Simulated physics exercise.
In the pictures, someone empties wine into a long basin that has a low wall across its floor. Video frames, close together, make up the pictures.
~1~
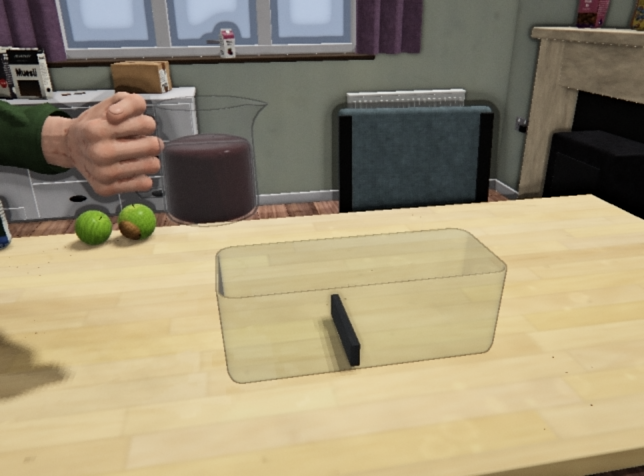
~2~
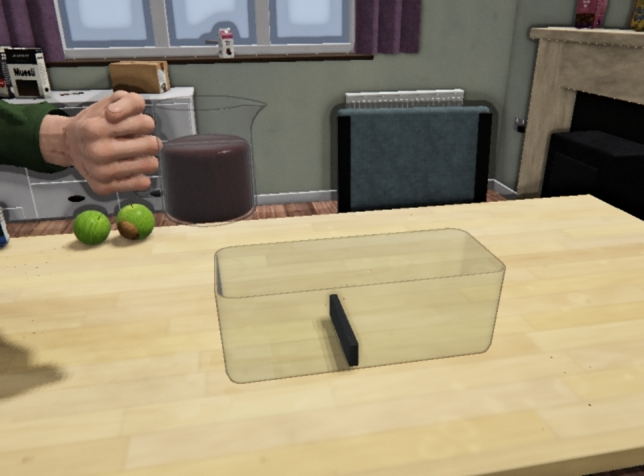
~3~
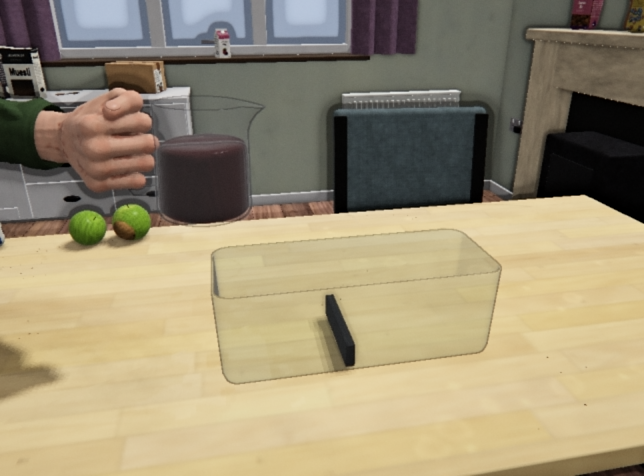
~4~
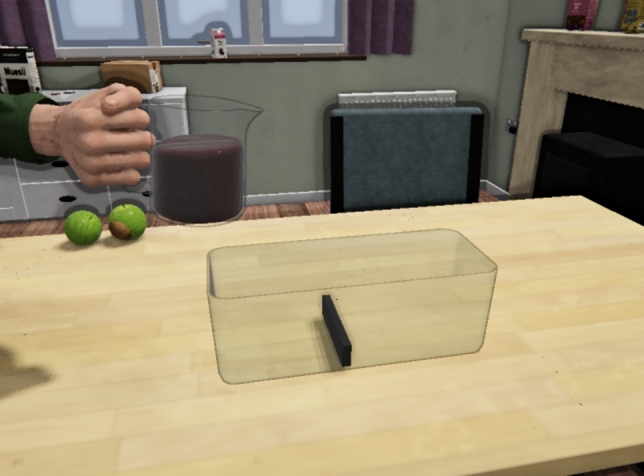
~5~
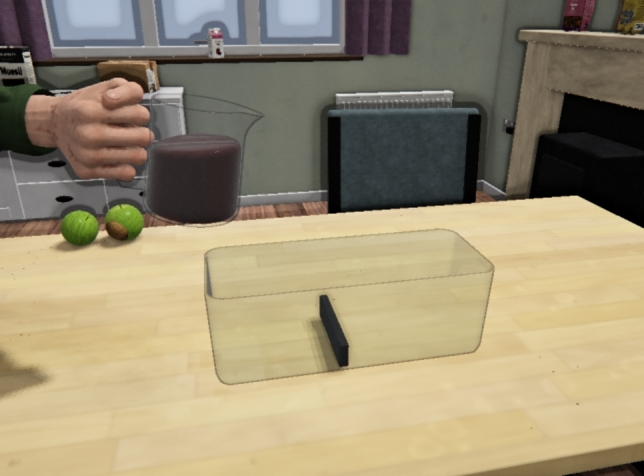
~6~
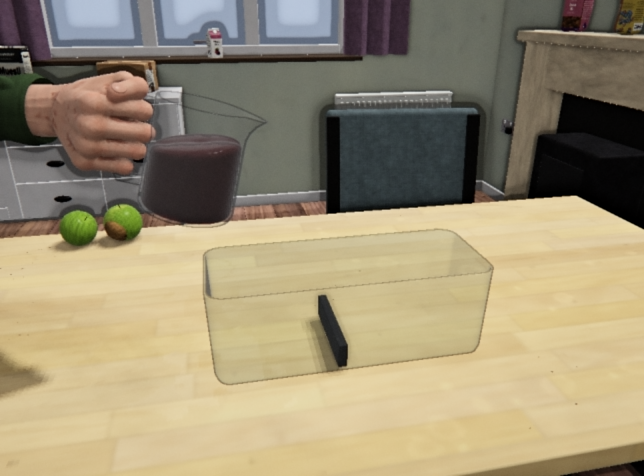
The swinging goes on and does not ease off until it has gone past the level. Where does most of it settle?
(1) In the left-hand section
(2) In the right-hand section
In the left-hand section.
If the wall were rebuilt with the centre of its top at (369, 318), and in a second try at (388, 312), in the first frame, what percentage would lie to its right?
Result: 10 % first, 10 % second.
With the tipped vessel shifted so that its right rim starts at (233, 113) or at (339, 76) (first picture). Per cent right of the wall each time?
Start one gives close to 10 percent, start two close to 85 percent.
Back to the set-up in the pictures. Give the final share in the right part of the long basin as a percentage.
I'd say near 20 in a hundred.
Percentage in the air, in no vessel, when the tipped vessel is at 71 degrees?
I'd put it near 10 per cent.
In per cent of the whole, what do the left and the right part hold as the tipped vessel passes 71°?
Split: Left 0 per cent, right 0 per cent.
A moment on, the tilt is 71° and 90 per cent is still to pour, 1 is left of the wall and 0 right of it.
Next, the tilt is 104° and 31 per cent is still to pour, 43 is left of the wall and 8 right of it.
Then the tilt is 110° and 2 per cent is still to pour, 79 is left of the wall and 13 right of it.
Later the tilt is 110° and 0 per cent is still to pour, 79 is left of the wall and 18 right of it.
At rest 80 per cent lies left of the wall, 18 right of it and 3 outside.
